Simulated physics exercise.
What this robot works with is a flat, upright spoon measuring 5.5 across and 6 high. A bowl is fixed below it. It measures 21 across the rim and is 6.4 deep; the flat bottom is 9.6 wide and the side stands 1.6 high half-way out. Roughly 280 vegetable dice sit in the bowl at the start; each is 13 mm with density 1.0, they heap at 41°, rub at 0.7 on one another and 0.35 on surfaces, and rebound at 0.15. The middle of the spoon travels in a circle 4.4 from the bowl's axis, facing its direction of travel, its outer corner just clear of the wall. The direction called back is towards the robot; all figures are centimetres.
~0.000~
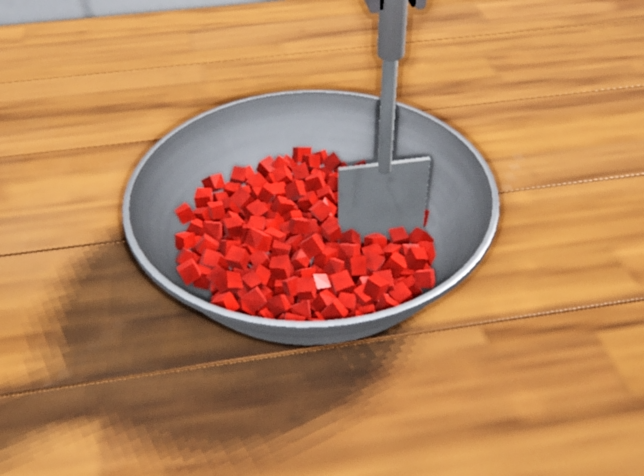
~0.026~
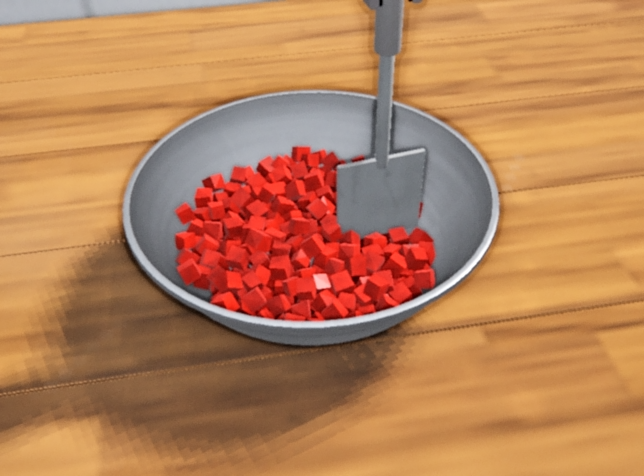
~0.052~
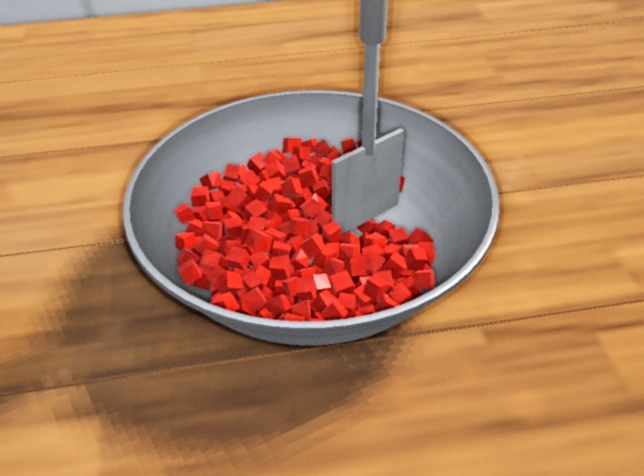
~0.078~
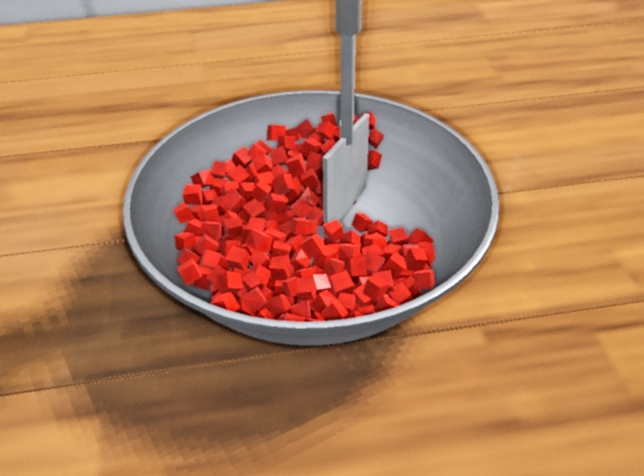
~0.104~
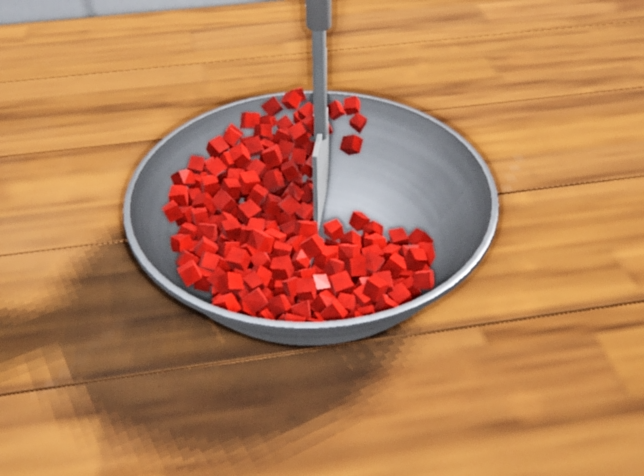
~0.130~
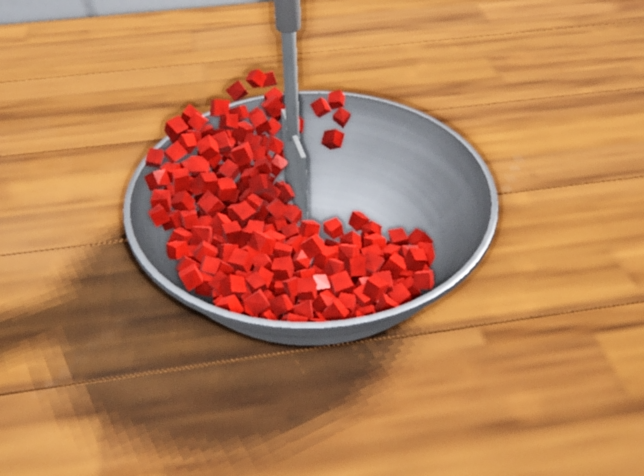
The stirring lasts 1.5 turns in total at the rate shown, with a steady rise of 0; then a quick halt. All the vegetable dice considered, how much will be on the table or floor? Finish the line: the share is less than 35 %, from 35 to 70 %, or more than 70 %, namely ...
The share is from 35 to 70 %.
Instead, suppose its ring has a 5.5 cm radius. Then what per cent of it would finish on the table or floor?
Near 45 %.
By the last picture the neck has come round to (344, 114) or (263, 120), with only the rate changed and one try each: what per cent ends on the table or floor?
Close to 25 and 60 in a hundred.
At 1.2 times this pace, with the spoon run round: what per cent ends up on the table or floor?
Estimated share: Close to 60 per cent.
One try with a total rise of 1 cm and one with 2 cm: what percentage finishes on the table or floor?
Some 40 and 35 per cent.
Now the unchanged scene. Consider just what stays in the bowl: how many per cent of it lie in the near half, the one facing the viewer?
Around 65 per cent of what the bowl keeps.
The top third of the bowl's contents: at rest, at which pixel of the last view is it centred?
It is centred around (239, 302).
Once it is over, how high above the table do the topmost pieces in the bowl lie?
The top sits some 6.0 cm up.
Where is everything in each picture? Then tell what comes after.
In the first picture, spoon neck at (386, 142), 0° round; upper third of the load around (295, 240), from x 185 to 425, top at y 155; 281 in the bowl.
In the second picture, spoon neck at (383, 137), 7° round; upper third of the load around (296, 232), from x 185 to 425, top at y 155.
In the third picture, spoon neck at (369, 124), 28° round; upper third of the load around (292, 223), from x 185 to 425, top at y 145.
In the fourth picture, spoon neck at (347, 114), 50° round; upper third of the load around (283, 192), from x 185 to 425, top at y 120.
In the fifth picture, spoon neck at (320, 110), 73° round; upper third of the load around (261, 179), from x 170 to 425, top at y 95.
In the sixth picture, spoon neck at (292, 112), 95° round; upper third of the load around (230, 172), from x 155 to 425, top at y 80; 281 in the bowl.
After 0.33 s, 266° round, highest piece 10 above the table; 219 in the bowl, 24 on the table or floor, 38 in flight or on the tool.
After 0.53 s, 77° round, highest piece 9 above the table; 173 in the bowl, 93 on the table or floor, 15 in flight or on the tool.
After 0.82 s, 180° round, highest piece 6 above the table; 149 in the bowl, 132 on the table or floor.
After 1.52 s, 180° round, highest piece 6 above the table; 149 in the bowl, 132 on the table or floor.
At rest, 149 in the bowl, 132 on the table or floor. That is 47 % on the table or floor.
